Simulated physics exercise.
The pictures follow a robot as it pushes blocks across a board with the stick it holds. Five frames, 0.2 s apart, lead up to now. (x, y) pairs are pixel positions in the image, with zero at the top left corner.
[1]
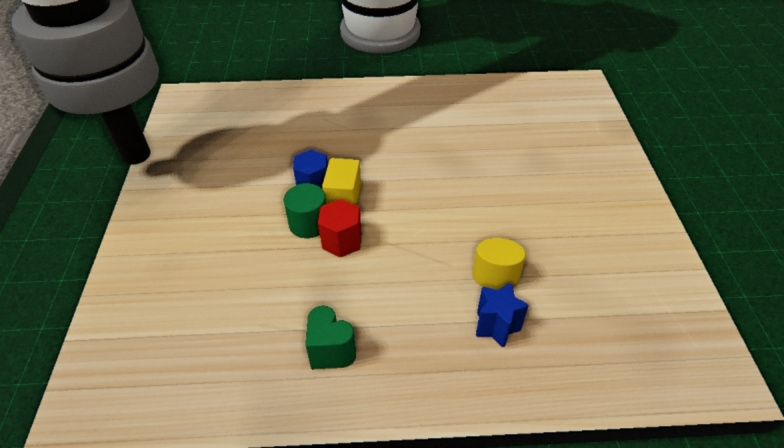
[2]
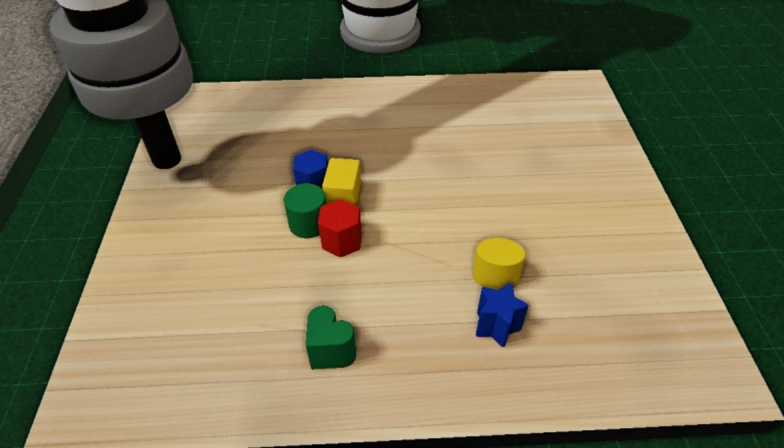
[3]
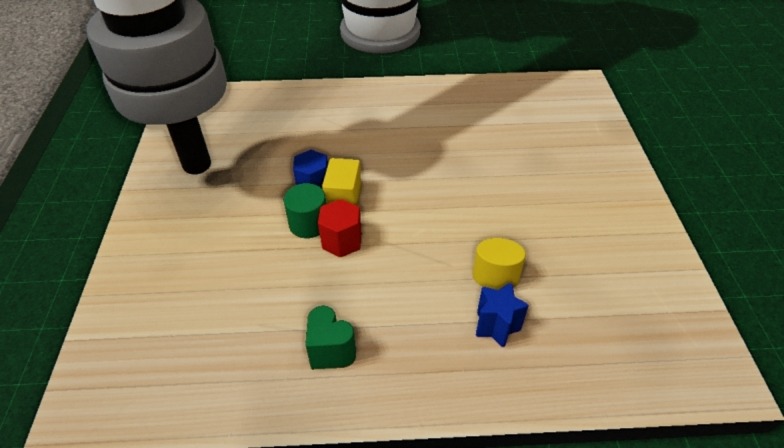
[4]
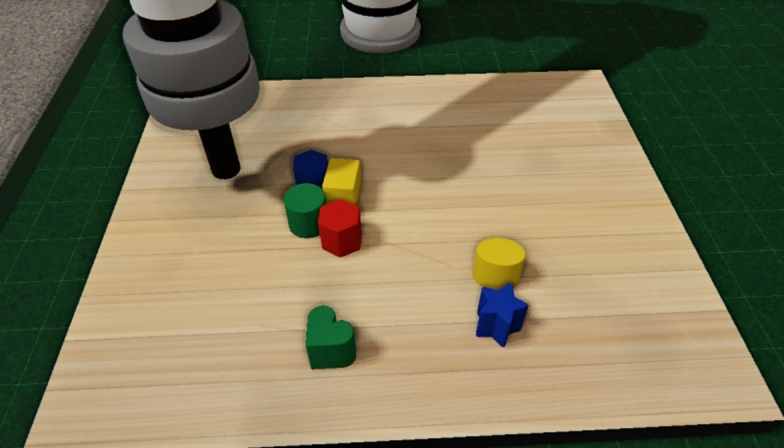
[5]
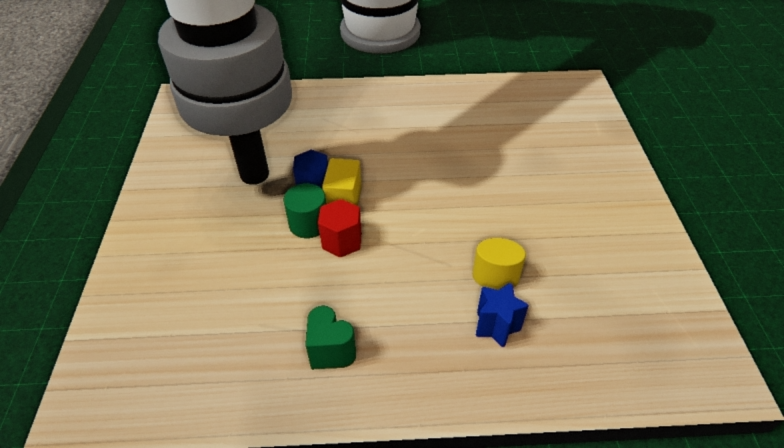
On a wooden board, a black stick moves right toward a cluster of still, colored blocks.
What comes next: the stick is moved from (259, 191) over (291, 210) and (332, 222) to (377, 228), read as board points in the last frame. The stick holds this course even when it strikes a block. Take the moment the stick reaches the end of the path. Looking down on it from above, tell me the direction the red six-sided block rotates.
Its spin: Anticlockwise.
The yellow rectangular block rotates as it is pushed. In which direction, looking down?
From overhead, anticlockwise.
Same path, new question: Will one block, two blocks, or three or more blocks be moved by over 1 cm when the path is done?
Three or more get moved.
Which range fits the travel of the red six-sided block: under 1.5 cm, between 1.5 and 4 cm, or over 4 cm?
It shifts over 4 cm.
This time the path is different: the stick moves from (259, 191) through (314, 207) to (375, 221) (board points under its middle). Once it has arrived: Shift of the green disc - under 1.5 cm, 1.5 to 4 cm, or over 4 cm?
The shift is from 1.5 to 4 cm.
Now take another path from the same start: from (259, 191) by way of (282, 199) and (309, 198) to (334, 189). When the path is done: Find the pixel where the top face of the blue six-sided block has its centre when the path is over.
I'd guess (345, 143).
What follows on the original path. One third of the way, stick (288, 196); green disc (310, 200); red six-sided block (345, 217).
Two thirds of the way, stick (331, 208); green disc (339, 221); red six-sided block (374, 241), turned 45° anticlockwise; yellow rectangular block (351, 172), turned 30° anticlockwise.
At the end, stick (377, 213); green disc (350, 226); blue six-sided block still; red six-sided block (378, 251), turned 65° anticlockwise; yellow rectangular block (360, 173), turned 70° anticlockwise.
